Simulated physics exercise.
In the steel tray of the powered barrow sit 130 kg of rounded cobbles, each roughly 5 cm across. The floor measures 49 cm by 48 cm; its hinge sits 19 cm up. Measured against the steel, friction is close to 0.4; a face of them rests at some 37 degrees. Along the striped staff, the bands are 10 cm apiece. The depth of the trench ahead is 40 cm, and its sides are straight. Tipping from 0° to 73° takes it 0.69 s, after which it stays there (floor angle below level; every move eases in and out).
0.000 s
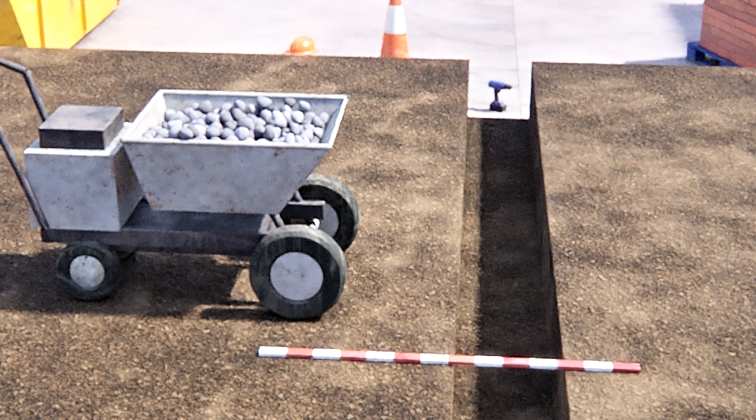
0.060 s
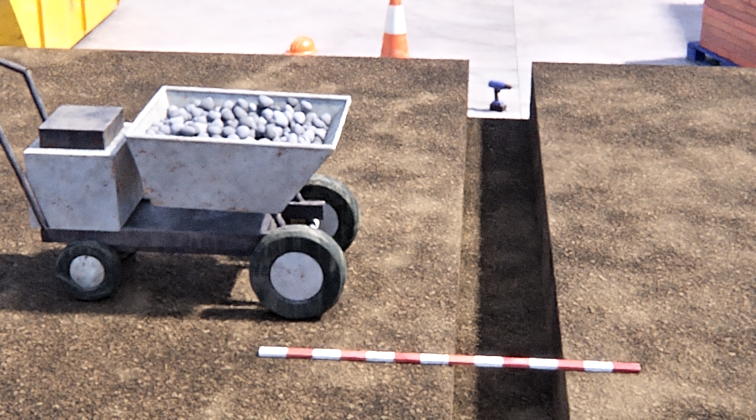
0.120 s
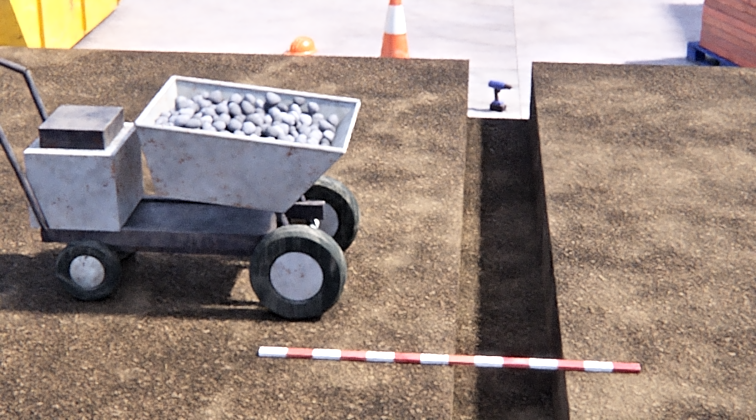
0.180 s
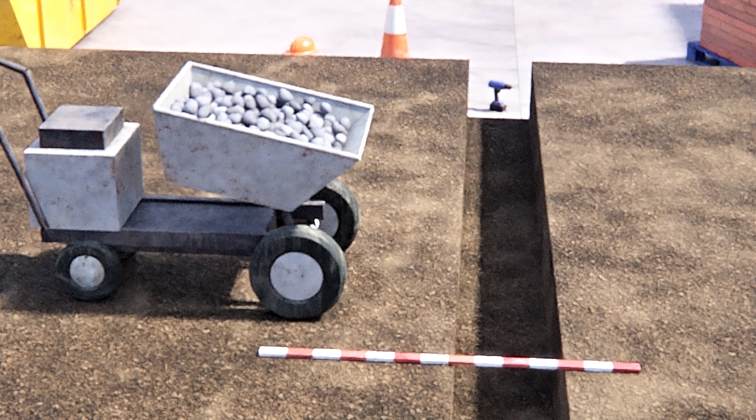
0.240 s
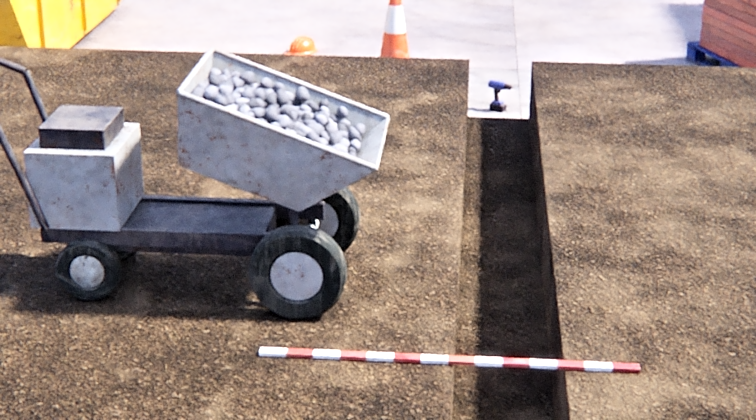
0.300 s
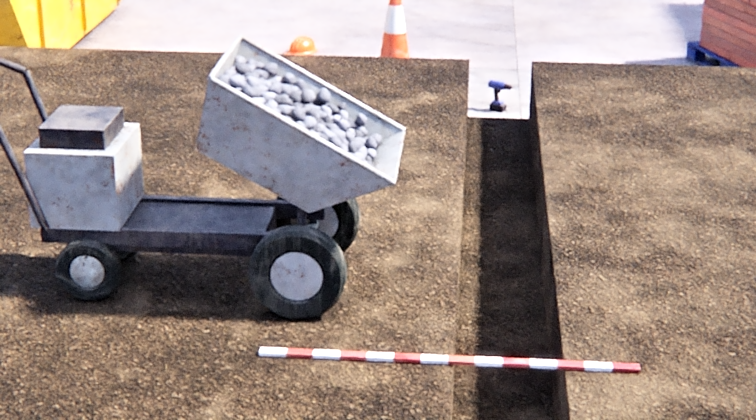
A steel tray of rounded grey cobbles on a parked barrow tilting steadily down to the right, beside a narrow straight-sided trench.
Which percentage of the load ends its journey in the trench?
Roughly 96 per cent.
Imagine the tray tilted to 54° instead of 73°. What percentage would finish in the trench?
I'd guess some 40 in a hundred.
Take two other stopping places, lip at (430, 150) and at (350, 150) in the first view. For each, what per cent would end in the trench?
First spot about 25, second spot about 85 per cent.
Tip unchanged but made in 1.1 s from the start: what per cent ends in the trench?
With that change, it comes to around 100 per cent.
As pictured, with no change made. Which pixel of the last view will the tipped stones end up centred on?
The tipped stones centre close to (510, 362).
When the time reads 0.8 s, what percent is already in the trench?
Around 35 per cent of it, at that instant.
After 0.5 s the floor is at 62°; 100 % in the tray; the foremost stones are at (432, 209).
After 0.8 s the floor is at 73°; 62 % in the tray, 1 % short of the trench, 37 % in the trench; the foremost stones are at (544, 343).
After 1.1 s the floor is at 73°; 17 % in the tray, 1 % short of the trench, 78 % in the trench, 4 % past the trench; the foremost stones are at (680, 313).
After 3.1 s the floor is at 73°; 0 % in the tray, 96 % in the trench, 4 % past the trench; the foremost stones are past the picture's edge.
